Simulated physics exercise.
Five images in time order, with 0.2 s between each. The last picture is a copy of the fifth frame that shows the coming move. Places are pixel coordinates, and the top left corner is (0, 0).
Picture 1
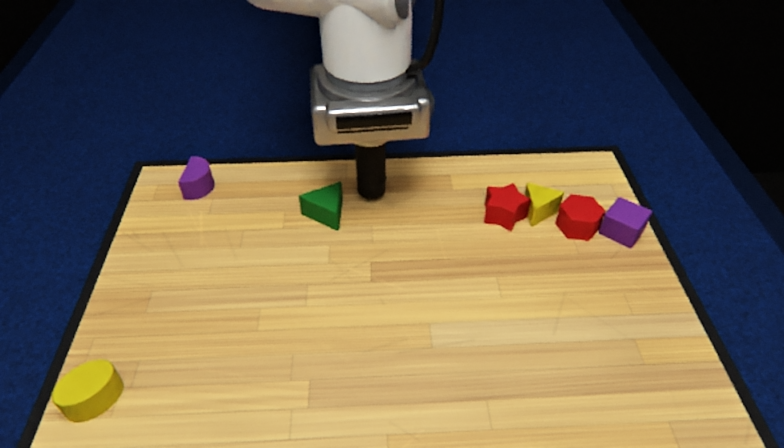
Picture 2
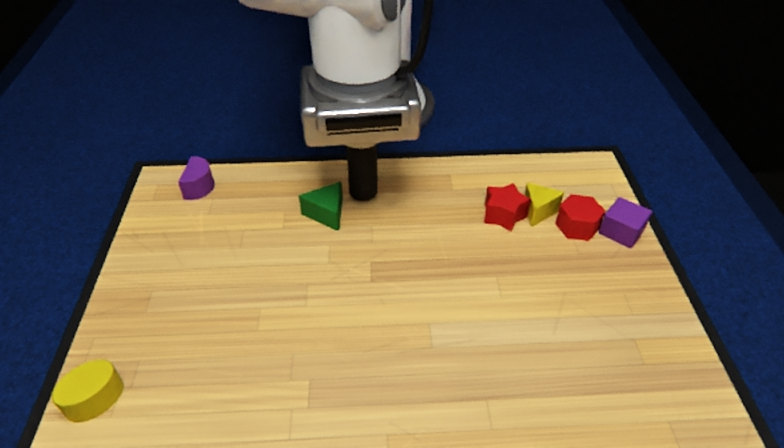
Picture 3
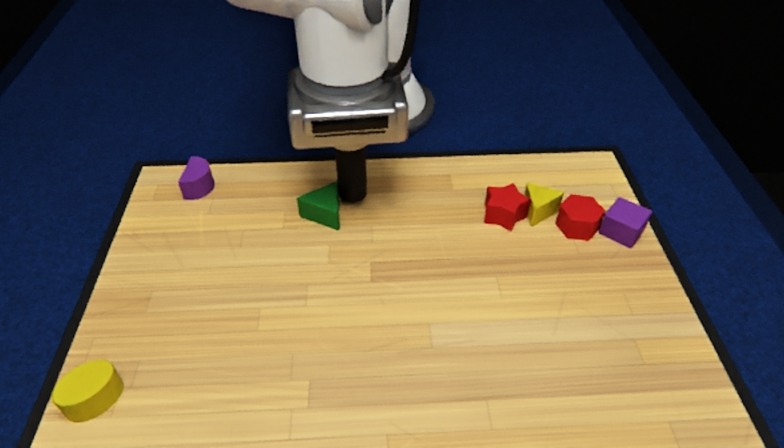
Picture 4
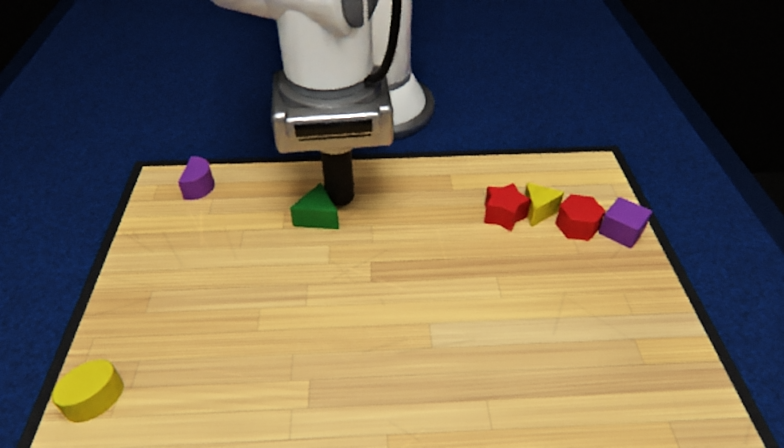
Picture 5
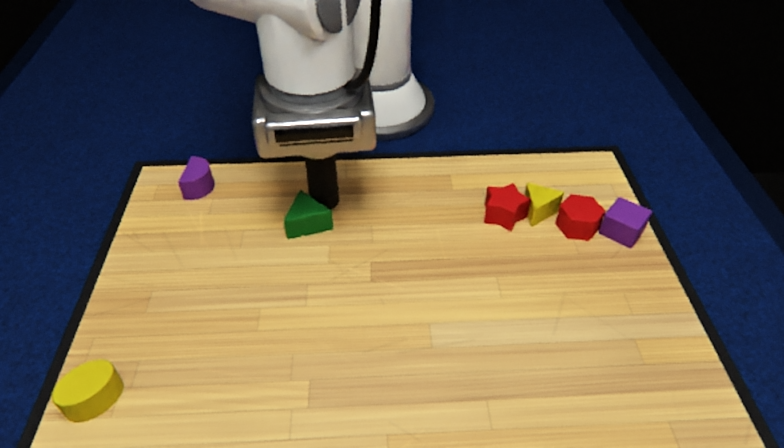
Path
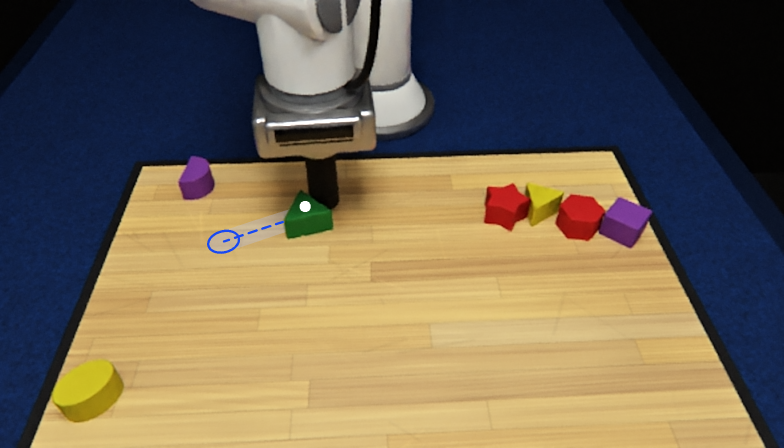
We see a robot arm with a black pusher move left along the far edge of a wooden board, meeting a green triangle and nudging it slightly left and nearer while turning it; the other coloured blocks stay still.
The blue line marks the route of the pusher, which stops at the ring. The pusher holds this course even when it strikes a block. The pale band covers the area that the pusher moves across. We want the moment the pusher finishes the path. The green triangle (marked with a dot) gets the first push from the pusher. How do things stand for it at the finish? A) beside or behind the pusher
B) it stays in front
A: Beside or behind the pusher.
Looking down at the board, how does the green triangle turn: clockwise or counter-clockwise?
Seen from above, counterclockwise.
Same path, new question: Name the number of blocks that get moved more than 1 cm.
Going by the path, one block will move.
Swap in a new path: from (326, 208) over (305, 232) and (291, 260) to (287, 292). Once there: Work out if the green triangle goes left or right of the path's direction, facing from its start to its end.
Toward the right.
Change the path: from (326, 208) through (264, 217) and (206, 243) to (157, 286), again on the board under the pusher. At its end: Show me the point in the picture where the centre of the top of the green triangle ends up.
It sits at (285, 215).
The drawn path runs straight from (326, 208) to (224, 242); the dot is on the green triangle.
The first path, step by step. One third of the way, pusher at (291, 213); green triangle at (281, 221), turned 45° anticlockwise.
Two thirds of the way, pusher at (256, 224); green triangle at (273, 227), turned 65° anticlockwise.
At the end, pusher at (222, 235); green triangle at (273, 228), turned 65° anticlockwise.
